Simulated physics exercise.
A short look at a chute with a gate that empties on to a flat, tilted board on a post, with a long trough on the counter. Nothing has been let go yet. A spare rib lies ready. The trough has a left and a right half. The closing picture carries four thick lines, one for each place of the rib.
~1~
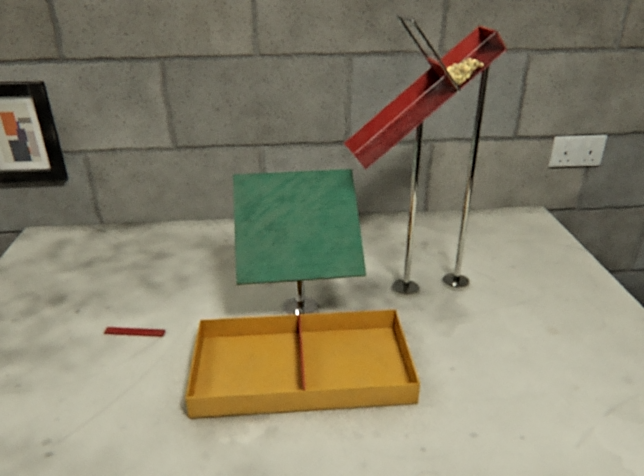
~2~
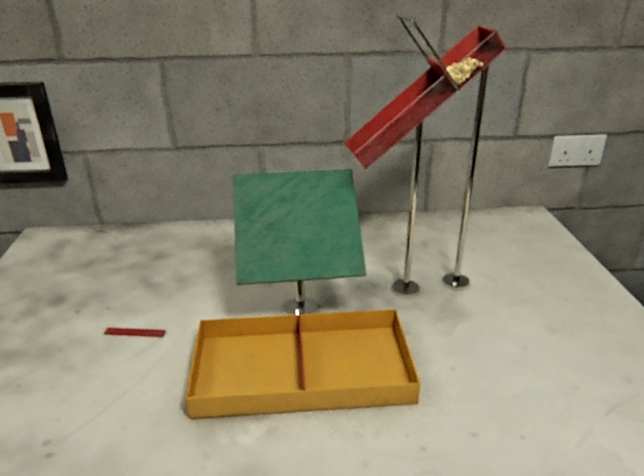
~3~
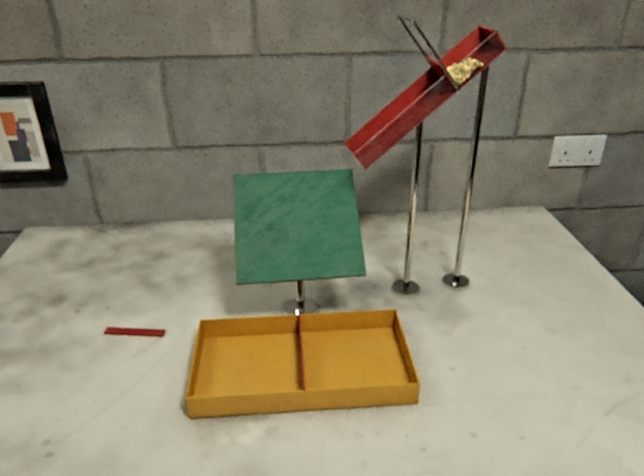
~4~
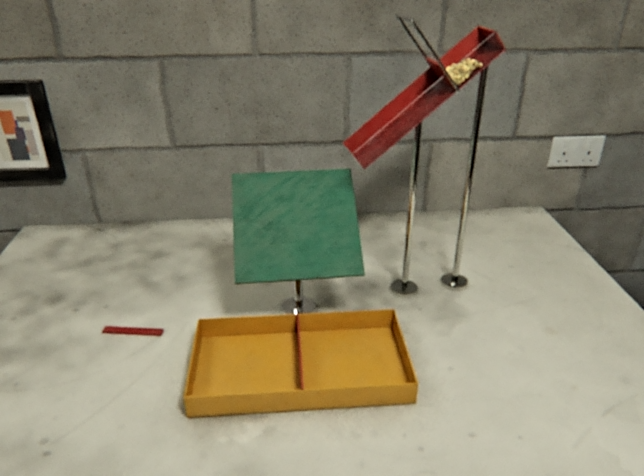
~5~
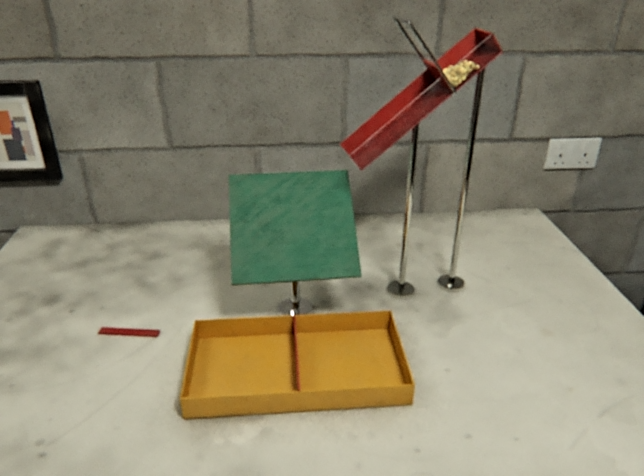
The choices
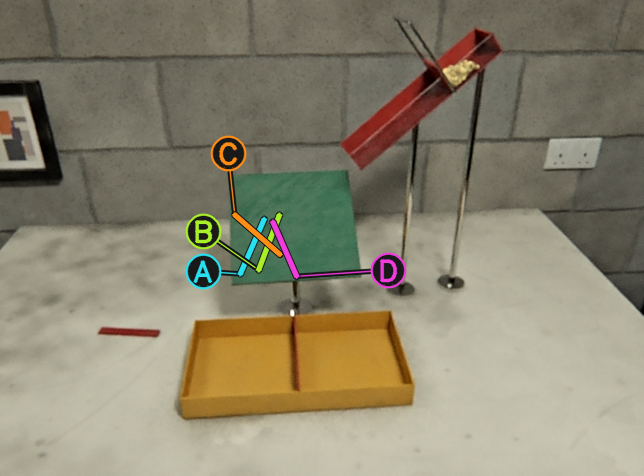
The clip shows a raised red chute holding a pale load behind a gate, beside a tilted green board and a divided yellow trough on a marbled counter; nothing moves apart from a very slight shift of the view.
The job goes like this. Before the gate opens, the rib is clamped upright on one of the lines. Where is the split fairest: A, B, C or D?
C works best here.
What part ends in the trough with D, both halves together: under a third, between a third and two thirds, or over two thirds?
Line D gives over two thirds.
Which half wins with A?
Left.
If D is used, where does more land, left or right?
The right half.
On the marked copy, line A from (264, 219) to (240, 273); line B from (279, 214) to (258, 269); line C from (234, 214) to (280, 254); line D from (272, 222) to (296, 276).
Choosing A, of what is caught, nearly all in the left half, a small part in the right.
Choosing B, of what is caught, nearly all in the left half, a small part in the right.
Choosing C, of what is caught, about half in the left half, about half in the right.
Choosing D, of what is caught, a small part in the left half, most in the right.
